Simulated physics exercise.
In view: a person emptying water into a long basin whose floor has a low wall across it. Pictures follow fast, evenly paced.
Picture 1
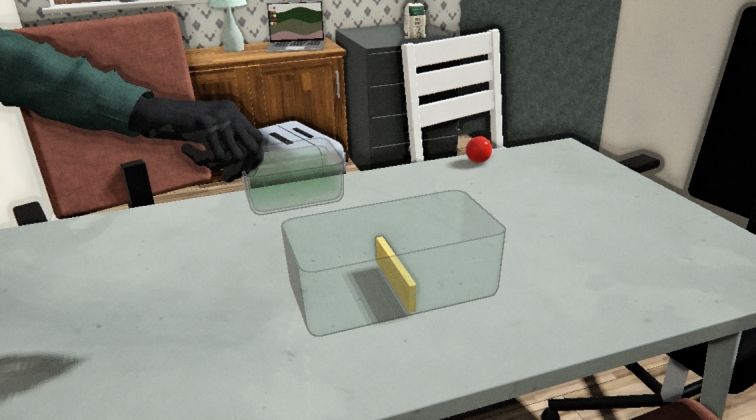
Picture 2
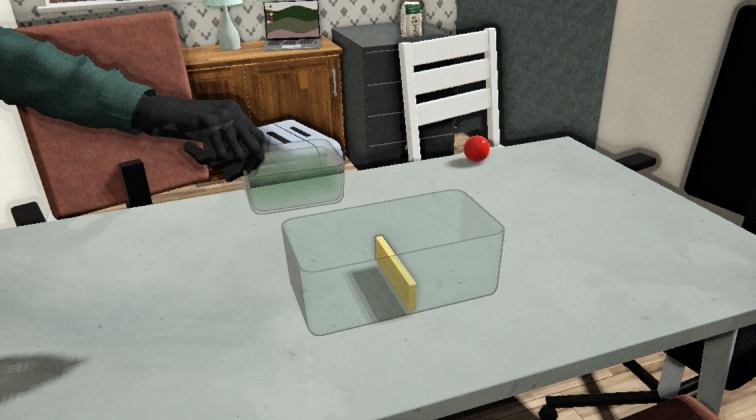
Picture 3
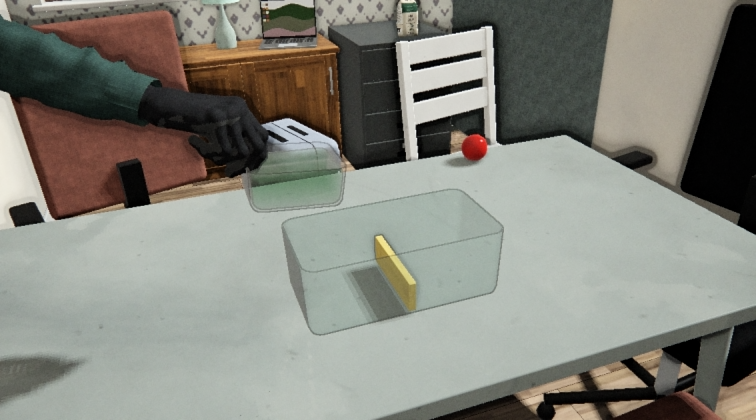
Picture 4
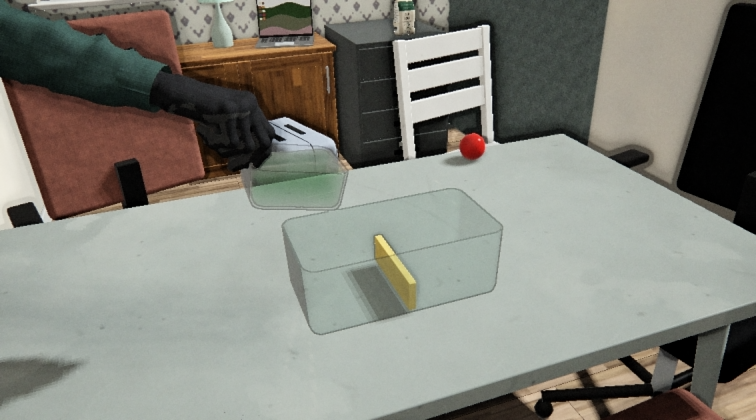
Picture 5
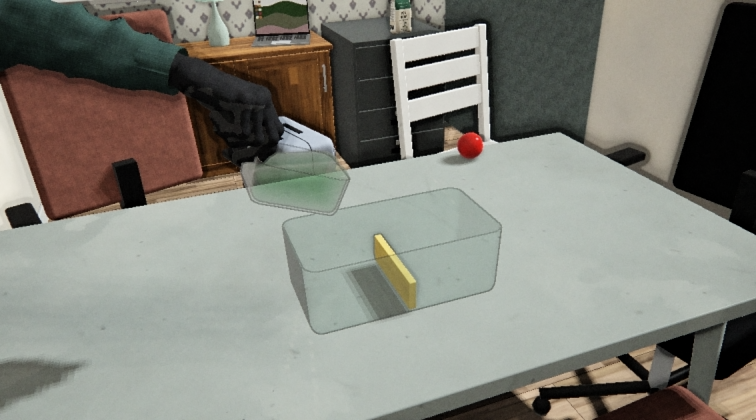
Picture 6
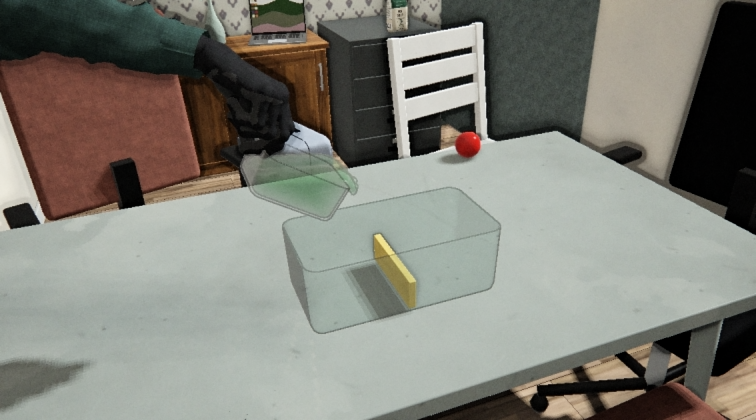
Above a table, a gloved hand steadily tilts a clear container of greenish water rightward.
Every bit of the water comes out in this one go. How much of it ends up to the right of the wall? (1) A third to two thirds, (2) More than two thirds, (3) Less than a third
Answer: 3.
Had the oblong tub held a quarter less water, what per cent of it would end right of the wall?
Near 0 in a hundred.
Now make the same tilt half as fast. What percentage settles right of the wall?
Something like 15 in a hundred.
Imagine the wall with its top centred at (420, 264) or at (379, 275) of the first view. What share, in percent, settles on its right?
First try close to 10 percent, second try close to 55 percent.
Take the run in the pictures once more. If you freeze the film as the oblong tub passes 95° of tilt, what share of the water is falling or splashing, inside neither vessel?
20 in a hundred.
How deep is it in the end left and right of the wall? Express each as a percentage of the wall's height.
Left near 50; right near 0.
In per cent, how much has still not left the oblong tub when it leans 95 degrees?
About 10 per cent.
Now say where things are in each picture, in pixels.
In the first frame, it leans 0°; its right rim is at (335, 151); the water meets the walls at (242, 168) and (333, 154); the long basin's rim runs from (290, 247) to (484, 210); the wall's top is at (395, 260).
In the second frame, it leans 1°; its right rim is at (336, 152); the water meets the walls at (243, 168) and (333, 155).
In the third frame, it leans 6°; its right rim is at (337, 156); the water meets the walls at (245, 167) and (335, 157).
In the fourth frame, it leans 13°; its right rim is at (339, 161); the water meets the walls at (247, 168) and (337, 158).
In the fifth frame, it leans 22°; its right rim is at (340, 169); the water meets the walls at (248, 169) and (340, 162); 3 per cent is over the edge.
In the sixth frame, it leans 33°; its right rim is at (340, 177); the water meets the walls at (247, 169) and (334, 168); 10 per cent is over the edge.
A moment on, the oblong tub is tipped on its side and 11 per cent is still to pour, 63 is left of the wall and 4 right of it.
Next, the oblong tub is tipped right over and 1 per cent is still to pour, 87 is left of the wall and 5 right of it.
Then the oblong tub is tipped right over and 0 per cent is still to pour, 91 is left of the wall and 6 right of it.
Later the oblong tub is tipped right over and 0 per cent is still to pour, 91 is left of the wall and 6 right of it.
In the end 91 per cent lies left of the wall, 6 right of it and 3 outside.
